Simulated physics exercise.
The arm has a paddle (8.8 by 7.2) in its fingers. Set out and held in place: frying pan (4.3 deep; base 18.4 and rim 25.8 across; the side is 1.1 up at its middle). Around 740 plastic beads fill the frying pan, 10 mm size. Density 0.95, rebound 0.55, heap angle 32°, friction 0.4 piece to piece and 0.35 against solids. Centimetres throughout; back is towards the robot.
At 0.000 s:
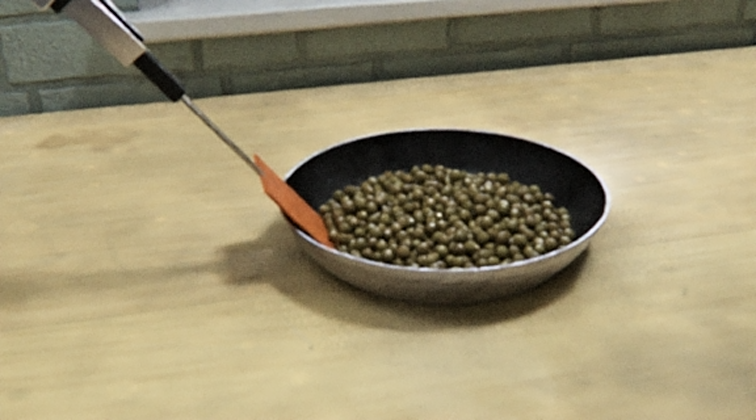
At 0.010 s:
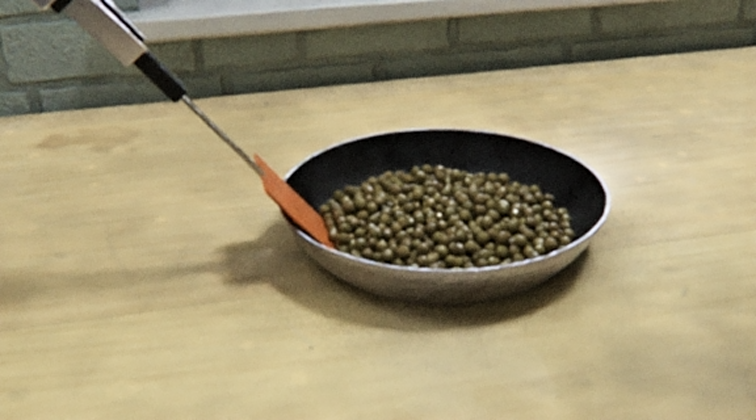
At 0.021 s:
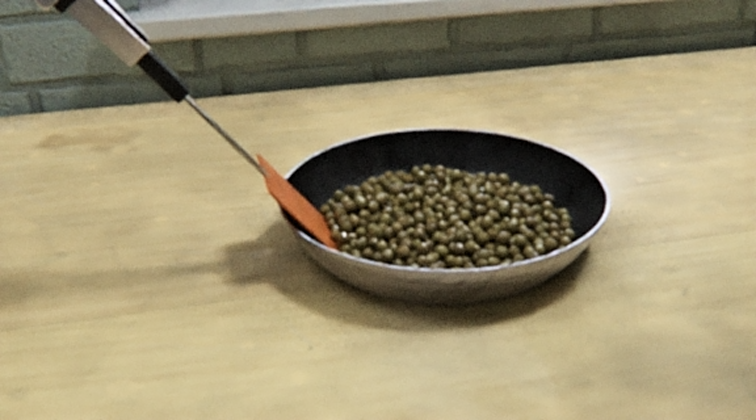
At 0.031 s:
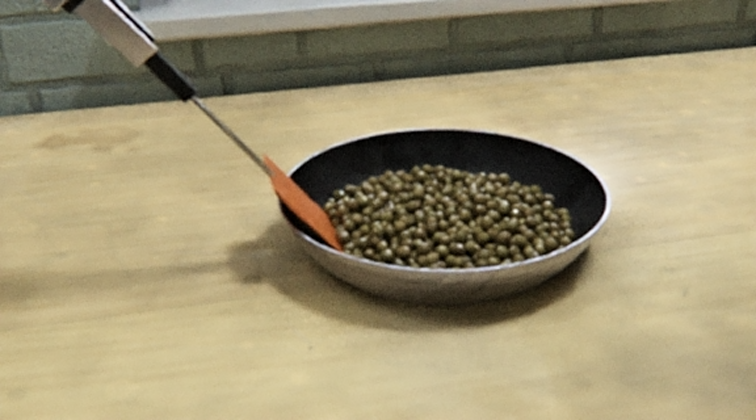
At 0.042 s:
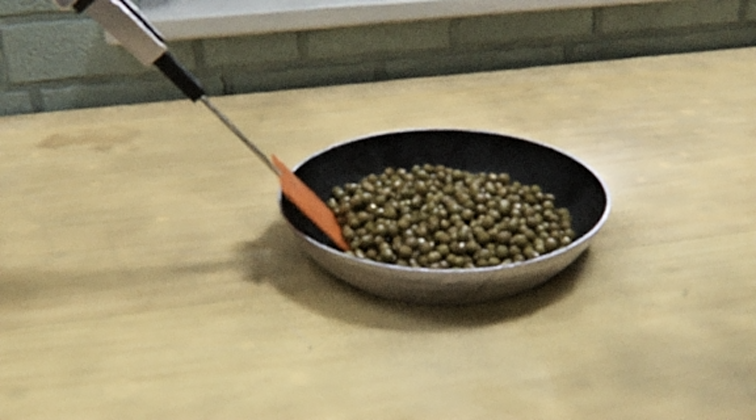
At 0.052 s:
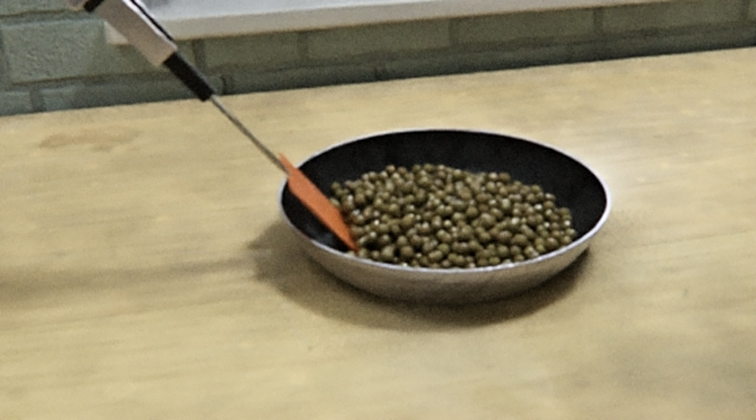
Robotic arm holding an orange paddle, slowly easing it rightward against a heap of small brownish-green beads in a dark frying pan.
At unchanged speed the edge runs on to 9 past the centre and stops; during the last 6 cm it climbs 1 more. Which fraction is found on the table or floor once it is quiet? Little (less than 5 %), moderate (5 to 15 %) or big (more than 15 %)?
Share on the table or floor: Moderate (5 to 15 %).
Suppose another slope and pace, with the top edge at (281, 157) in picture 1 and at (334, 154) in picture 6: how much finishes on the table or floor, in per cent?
About 25 per cent.
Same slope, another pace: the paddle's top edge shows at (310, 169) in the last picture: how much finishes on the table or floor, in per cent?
About 20 per cent.
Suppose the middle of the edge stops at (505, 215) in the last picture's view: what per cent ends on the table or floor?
Some 0 per cent.
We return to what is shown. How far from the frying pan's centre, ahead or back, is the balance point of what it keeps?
Some 3.5 cm ahead.
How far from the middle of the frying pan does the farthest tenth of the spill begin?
Roughly 25 cm.
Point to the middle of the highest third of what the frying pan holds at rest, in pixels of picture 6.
Near (543, 190).
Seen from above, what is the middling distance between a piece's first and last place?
Some 3 cm.
After 0.15 s, sloping 52°, highest piece 4 above the table; 735 in the frying pan.
After 0.24 s, sloping 52°, highest piece 5 above the table; 735 in the frying pan.
After 0.49 s, sloping 52°, highest piece 6 above the table; 685 in the frying pan, 48 on the table or floor, 2 on the blade or in flight.
After 1.54 s, sloping 52°, highest piece 6 above the table; 684 in the frying pan, 51 on the table or floor.
At rest, 684 in the frying pan, 51 on the table or floor. That is 7 % on the table or floor.
